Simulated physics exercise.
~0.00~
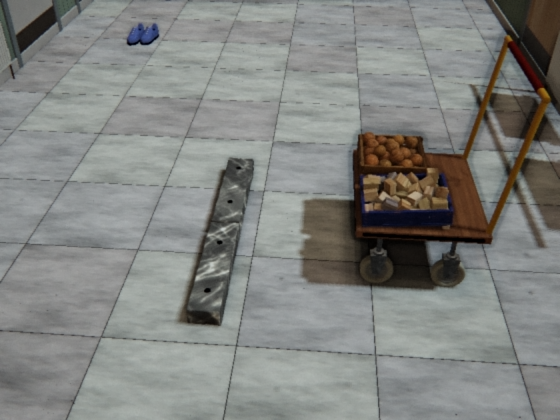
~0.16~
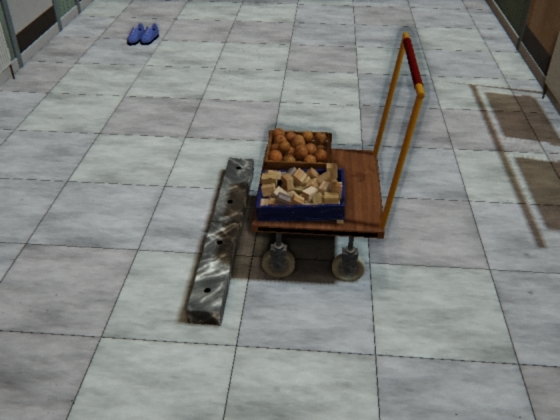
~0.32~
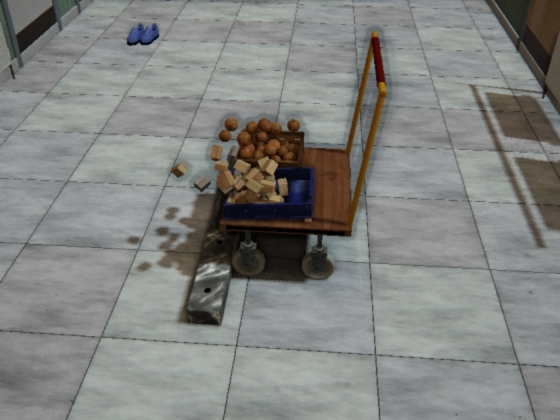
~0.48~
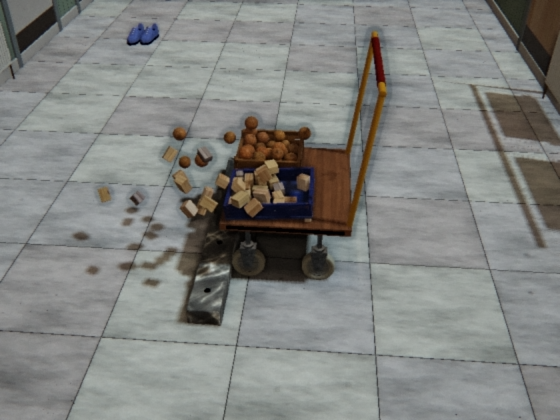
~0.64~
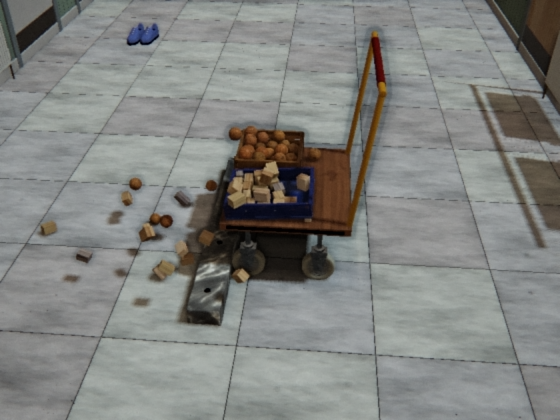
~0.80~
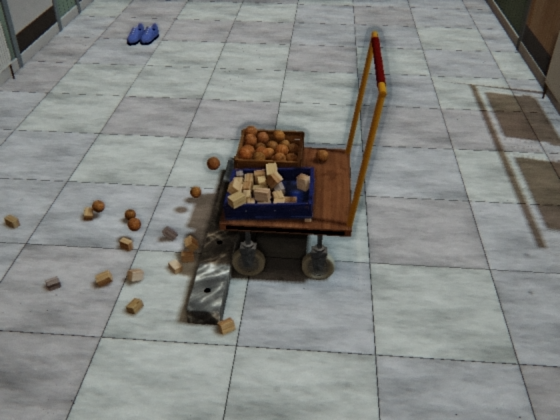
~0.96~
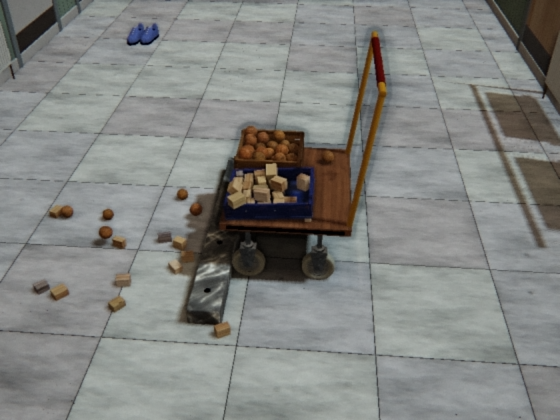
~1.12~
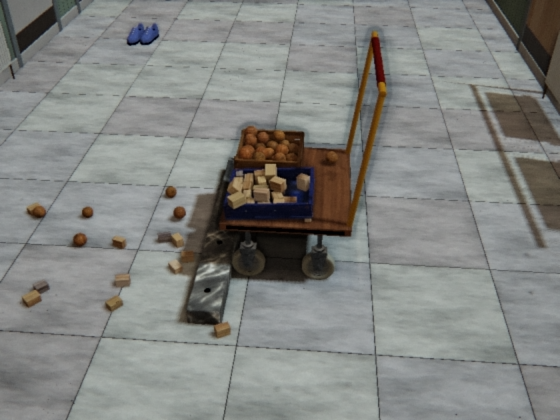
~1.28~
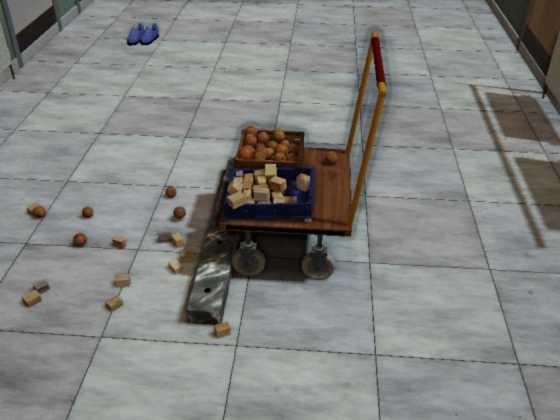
A loaded cart rolls left, stops against a beam, and spills blocks and balls across the floor.
